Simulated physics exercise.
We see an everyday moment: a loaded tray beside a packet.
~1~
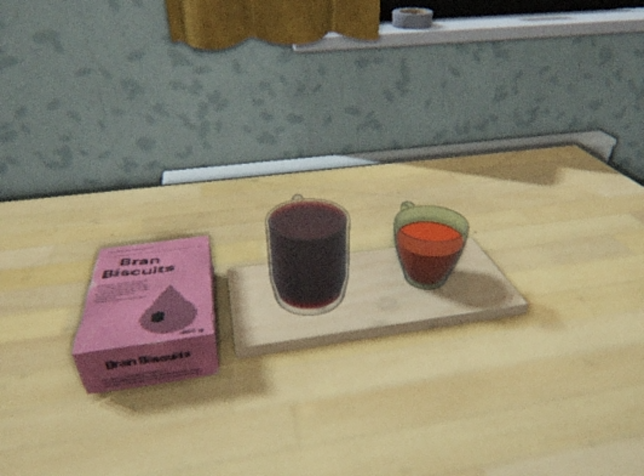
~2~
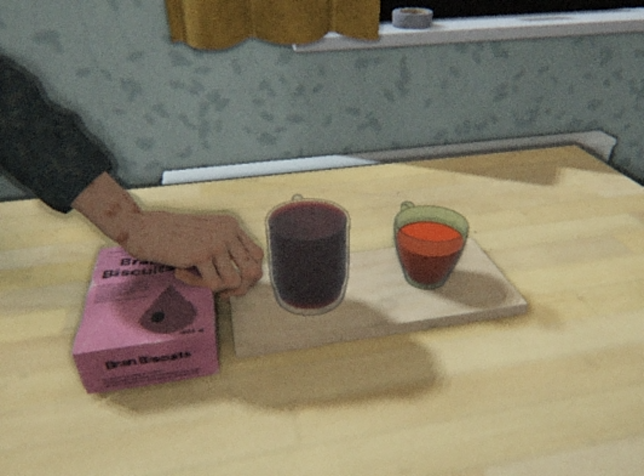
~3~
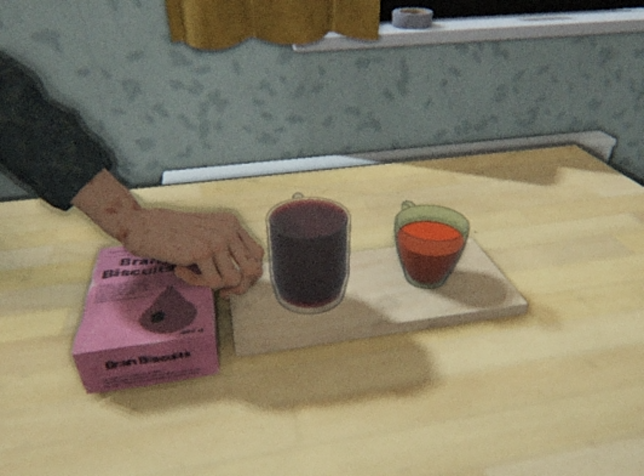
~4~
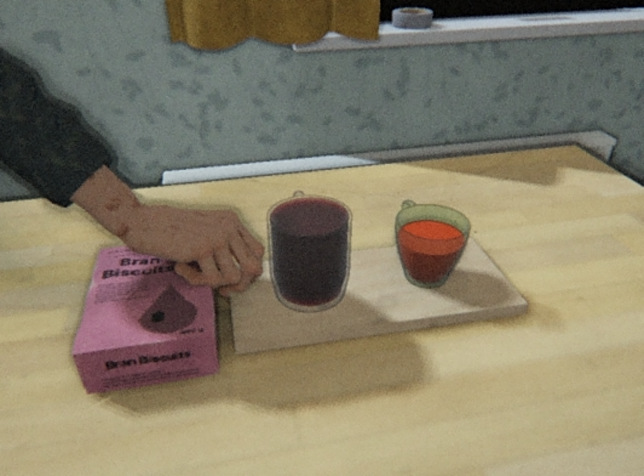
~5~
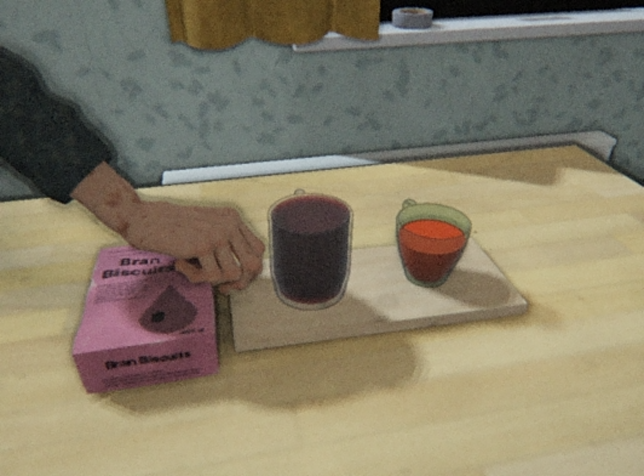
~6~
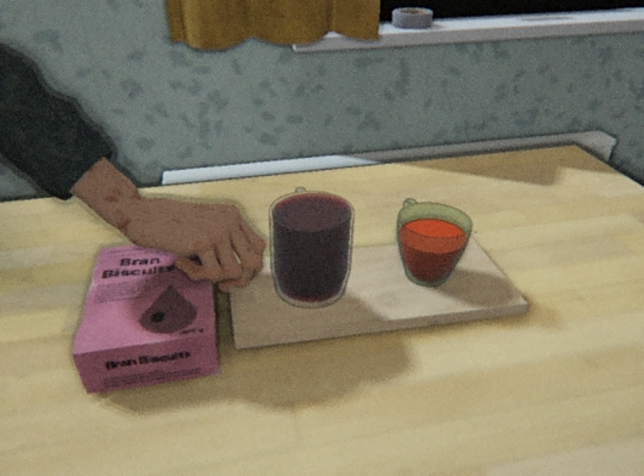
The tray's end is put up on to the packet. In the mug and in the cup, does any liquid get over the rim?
In the end mug: I expect some loss from it; cup: I expect no loss from it.
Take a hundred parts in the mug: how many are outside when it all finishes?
About 6 per cent, give or take.
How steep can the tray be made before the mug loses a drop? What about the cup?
Roughly 6° for the first, 35° for the second.
Soon after, the tray slopes by about 7°; mug, some has gone over its rim; cup, nothing has left it.
Later, the tray slopes by about 13°; mug, some has gone over its rim; cup, nothing has left it.
In the end, the tray slopes by about 11°, resting on the packet; mug, some has gone over its rim; cup, nothing has left it.
